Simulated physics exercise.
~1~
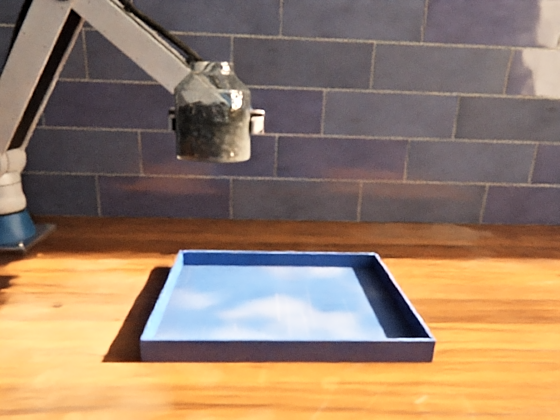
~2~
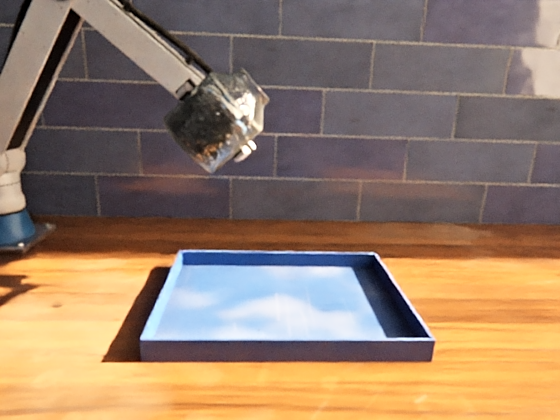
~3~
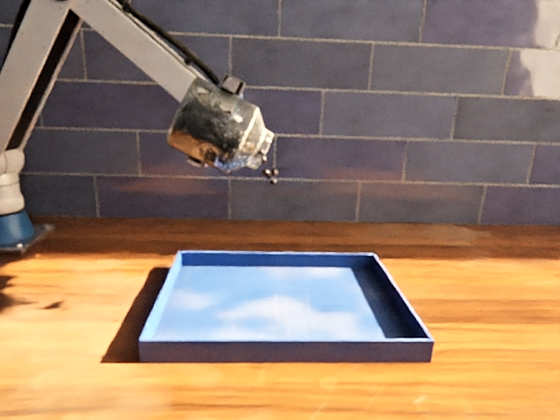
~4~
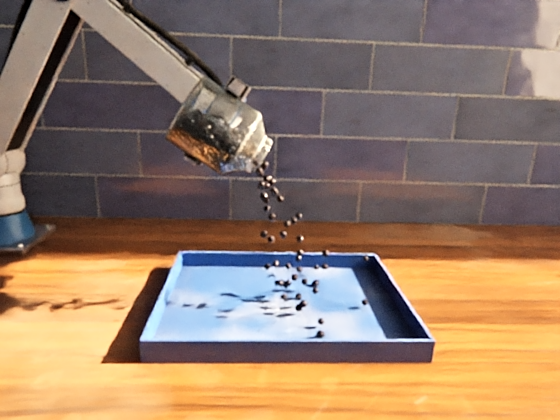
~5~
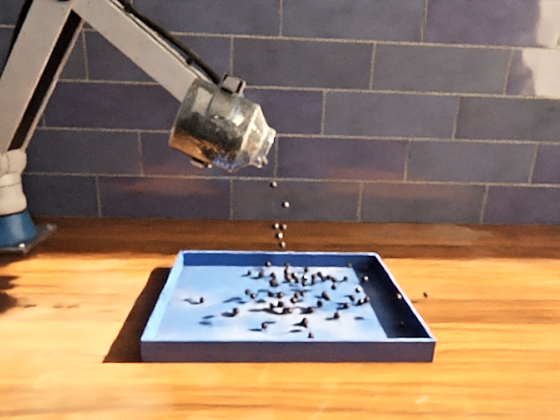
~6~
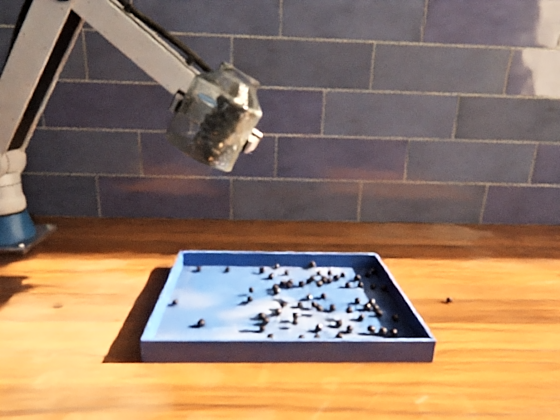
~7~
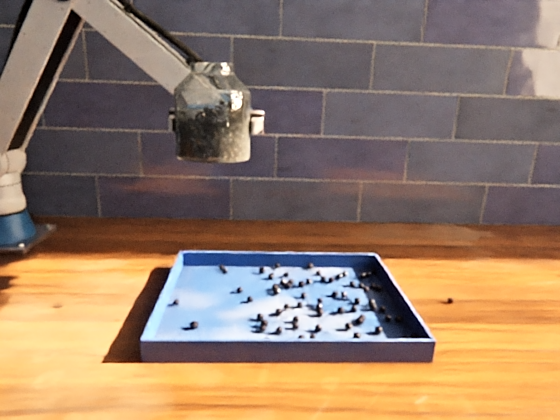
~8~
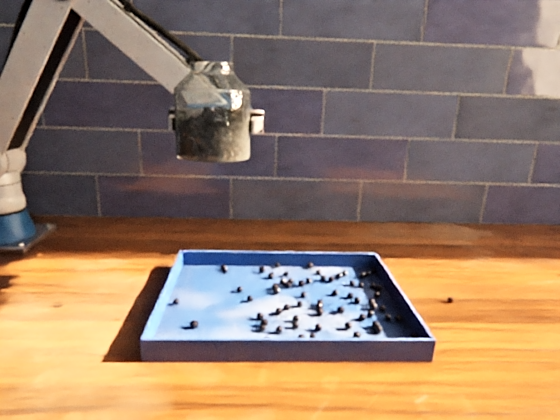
A robot arm holds a clear jar of dark beads upright above a shallow blue tray on a wooden table, in front of a tiled wall. The arm tips the jar toward the right until its mouth points downward, and the first few beads slip out. A loose stream follows, scattering and bouncing across the tray. The flow thins to a trickle as beads spread toward the right side, and one lands outside on the wood. The arm then swings the jar back upright, leaving many beads still inside, others strewn over the tray, and one on the table.
